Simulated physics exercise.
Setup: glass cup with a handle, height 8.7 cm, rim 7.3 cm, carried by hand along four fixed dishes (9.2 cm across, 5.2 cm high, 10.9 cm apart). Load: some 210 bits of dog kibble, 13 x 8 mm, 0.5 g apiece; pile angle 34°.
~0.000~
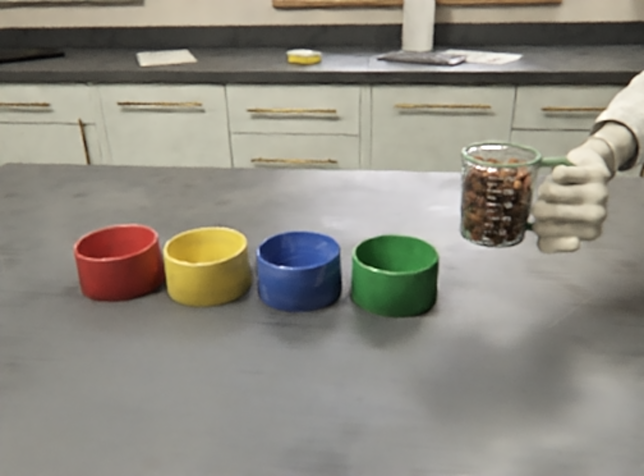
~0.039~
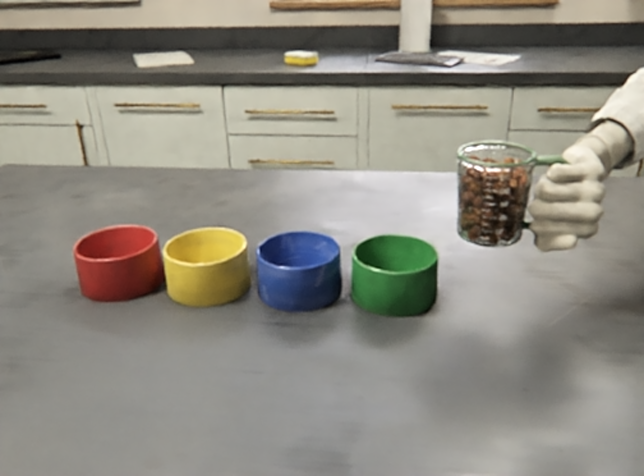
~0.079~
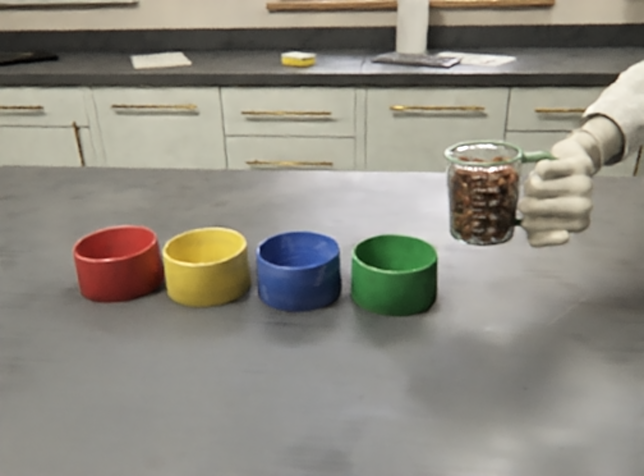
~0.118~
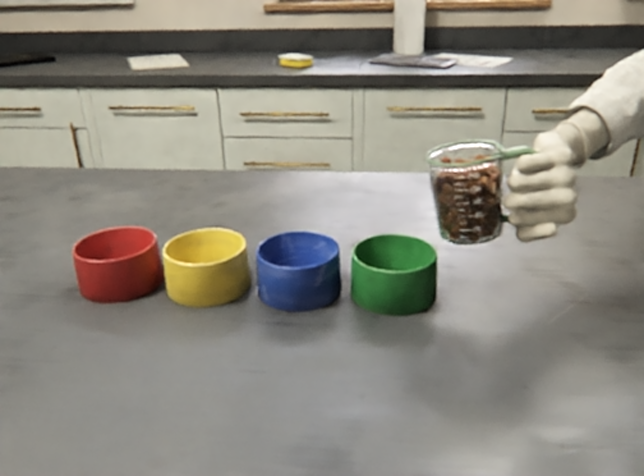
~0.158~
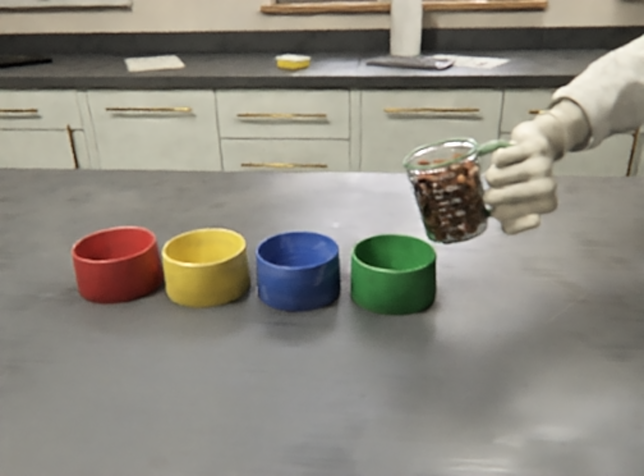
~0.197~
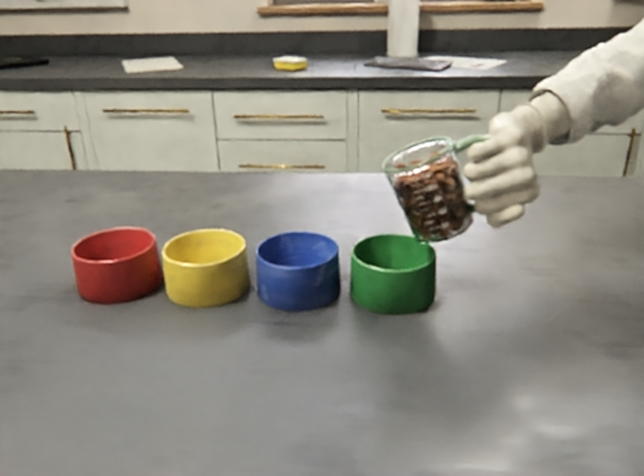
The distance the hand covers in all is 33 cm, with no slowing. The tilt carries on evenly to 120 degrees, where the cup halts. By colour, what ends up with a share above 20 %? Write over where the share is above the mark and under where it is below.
Red: Over; blue: Under; green: Under; yellow: Under; counter: Over.
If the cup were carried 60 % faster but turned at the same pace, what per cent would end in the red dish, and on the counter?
Red: 50; counter: 50.
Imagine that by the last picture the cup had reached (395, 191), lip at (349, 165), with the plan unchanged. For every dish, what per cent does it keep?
Red 50; blue 0; green 0; yellow 0.
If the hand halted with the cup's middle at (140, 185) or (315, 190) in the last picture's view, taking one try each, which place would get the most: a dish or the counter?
The winner: Red, then blue.
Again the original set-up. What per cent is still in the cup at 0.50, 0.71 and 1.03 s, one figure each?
Around 100 per cent at the first moment, 95 at the second and 0 at the third.
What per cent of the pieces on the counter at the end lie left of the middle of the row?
Share: About 100 in a hundred.
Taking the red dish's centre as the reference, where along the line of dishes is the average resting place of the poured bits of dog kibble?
Offset from the dish centre: About 2 cm, right side.
Then, at 0.50 s, tilt 70 degrees; cup holds 100 %.
Then, at 0.71 s, tilt 103 degrees; cup holds 95 %, yellow 5 %.
Then, at 1.03 s, tilt 120 degrees; cup holds 0 %, red 55 %, yellow 5 %.
In the end, at 1.6 s, red 60 %, blue 0 %, green 0 %, yellow 5 %, counter 40 %.
